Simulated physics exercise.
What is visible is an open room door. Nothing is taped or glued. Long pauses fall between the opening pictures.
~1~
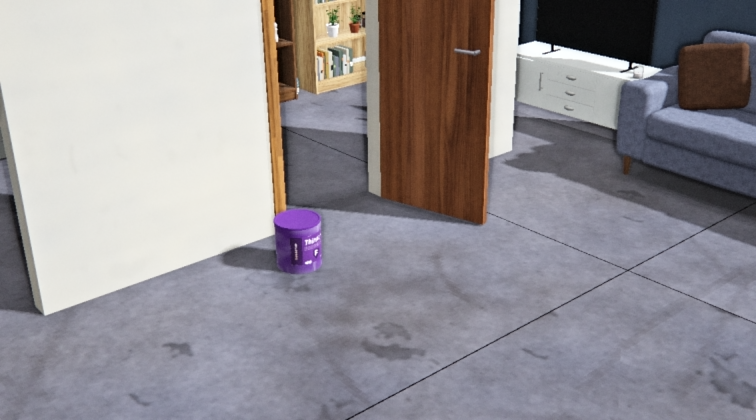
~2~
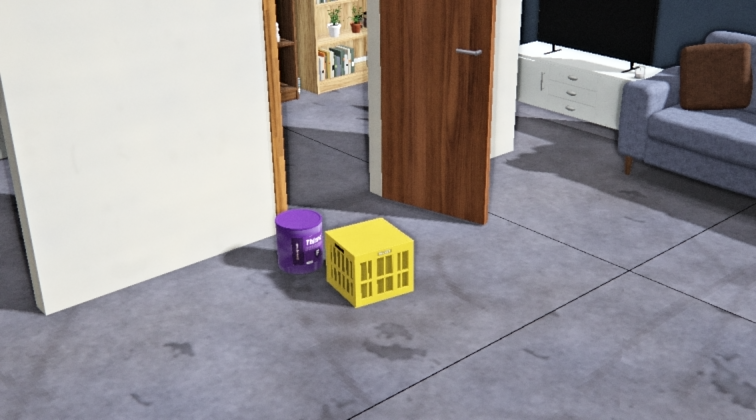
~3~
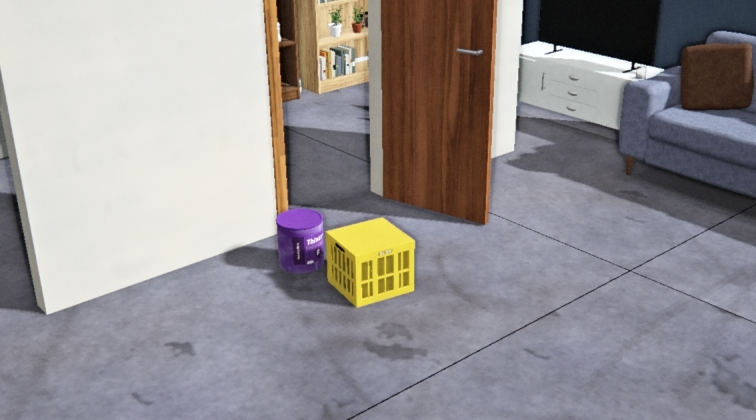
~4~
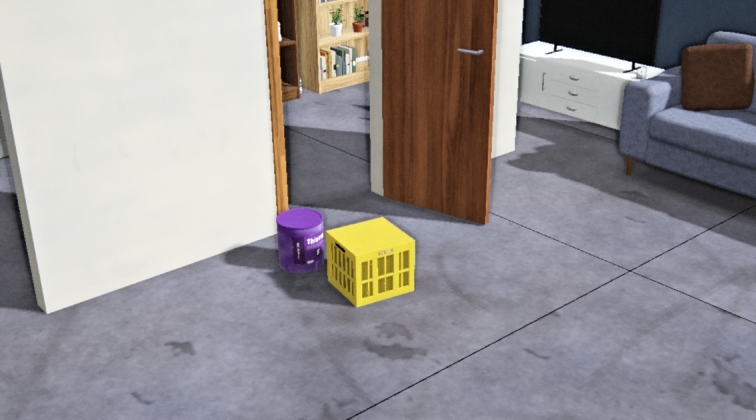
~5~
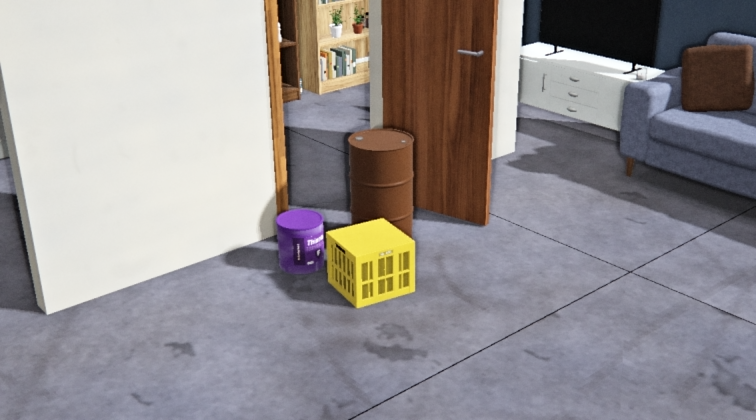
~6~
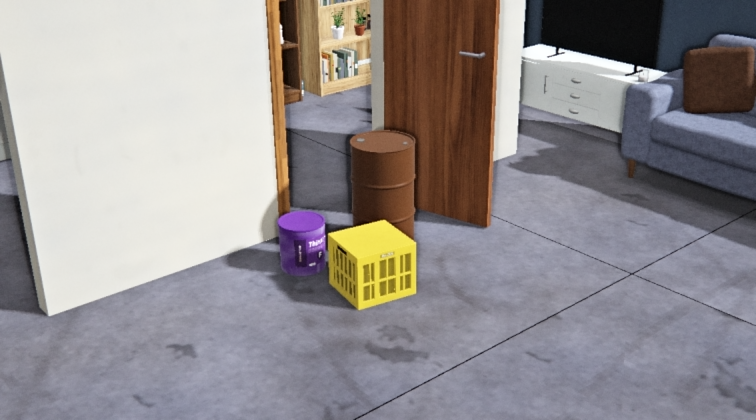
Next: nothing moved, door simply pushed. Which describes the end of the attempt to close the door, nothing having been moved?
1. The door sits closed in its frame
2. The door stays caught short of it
Option 2: The door stays caught short of it.
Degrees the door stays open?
The answer is roughly 65°.
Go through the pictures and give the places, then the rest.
Door wide open and still, in the first frame.
Door wide open and still; yellow crate (369, 261); purple pail (300, 241), in the second frame.
Door wide open and still; yellow crate (370, 261); purple pail (300, 241), in the third frame.
Door wide open and still; yellow crate (370, 261); purple pail (301, 241), in the fourth frame.
Door wide open and still; yellow crate (370, 262); purple pail (301, 242), in the fifth frame.
Door wide open and still; brown drum (383, 193); yellow crate (372, 264), in the sixth frame.
Then, 0.60 s later than the last frame, open by 92°.
Then, 1.00 s later than the last frame, open by 74°.
When it is over, open by 66°; all 3 as before. End places, in pixels of the last picture, brown drum near (382, 193).
